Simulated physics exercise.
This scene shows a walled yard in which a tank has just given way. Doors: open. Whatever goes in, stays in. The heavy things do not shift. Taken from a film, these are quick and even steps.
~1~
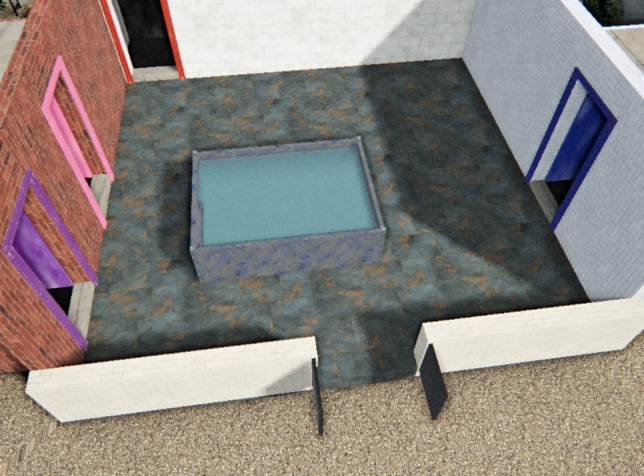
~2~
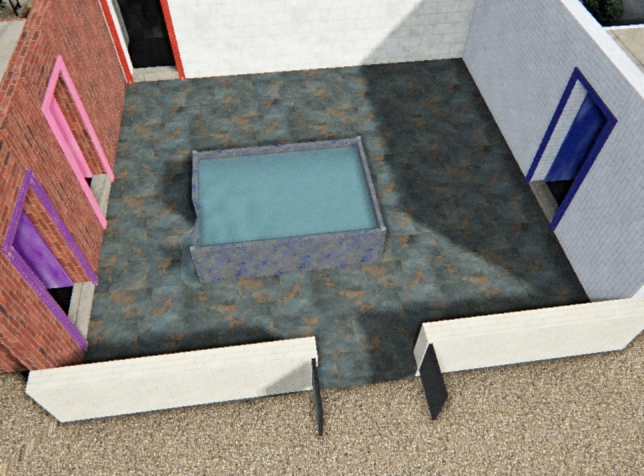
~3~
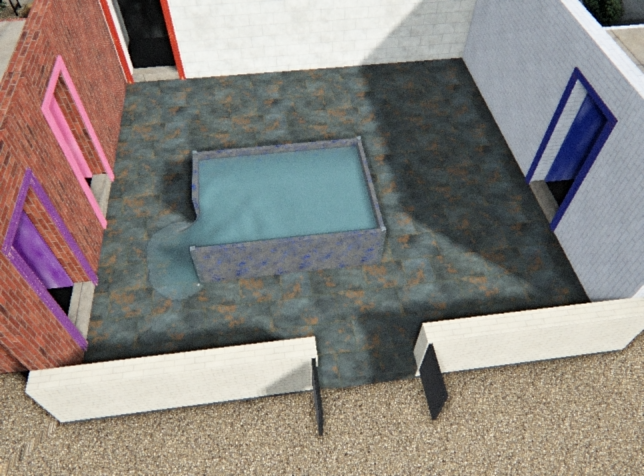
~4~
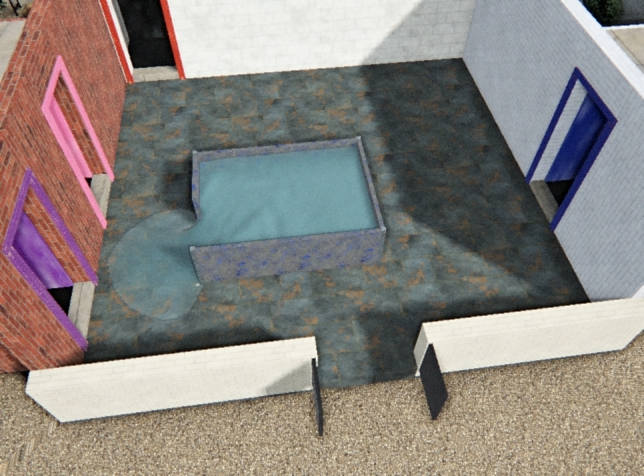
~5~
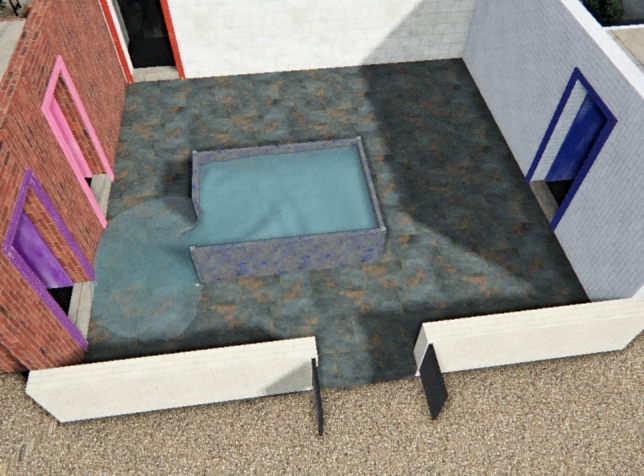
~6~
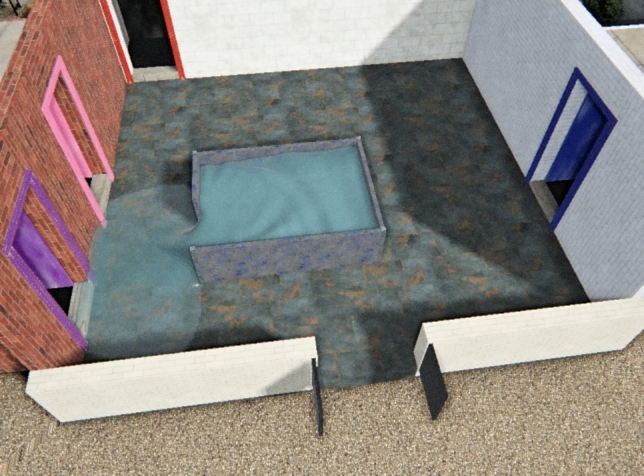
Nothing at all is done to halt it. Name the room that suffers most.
Purple.
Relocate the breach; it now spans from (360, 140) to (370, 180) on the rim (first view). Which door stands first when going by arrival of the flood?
First comes the blue-painted one.
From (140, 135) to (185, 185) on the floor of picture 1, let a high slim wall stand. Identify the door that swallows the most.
Result: The one in purple.
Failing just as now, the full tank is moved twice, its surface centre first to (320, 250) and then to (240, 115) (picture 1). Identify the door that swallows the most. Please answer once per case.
In turn, I'd name the door marked purple and then the pink one.
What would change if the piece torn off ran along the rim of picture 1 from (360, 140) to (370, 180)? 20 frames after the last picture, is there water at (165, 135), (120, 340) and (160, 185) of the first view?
Going through them in turn, I'd say spared, spared and spared.
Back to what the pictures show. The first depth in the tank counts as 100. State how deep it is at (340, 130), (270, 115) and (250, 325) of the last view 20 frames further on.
At the three places, in the order asked: Around 0, 2 and 6 per cent.
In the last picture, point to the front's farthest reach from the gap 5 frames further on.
My guess is roughly (119, 140).
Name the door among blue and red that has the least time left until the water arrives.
That'd be the red-painted one, I think.
A moment on, water covers 15 % of the floor; purple door some in, red door not reached, pink door wet at the sill, nothing in, blue door not reached.
Next, water covers 25 % of the floor; purple door a lot in, red door not reached, pink door wet at the sill, nothing in, blue door not reached.
Then, water covers 45 % of the floor; purple door a lot in, red door a trickle in, pink door a trickle in, blue door not reached.
Later, water covers 75 % of the floor; purple door a lot in, red door a trickle in, pink door a trickle in, blue door wet at the sill, nothing in.
In the end, water covers 95 % of the floor; purple door a lot in, red door a trickle in, pink door a trickle in, blue door wet at the sill, nothing in; the purple door has let in the most.
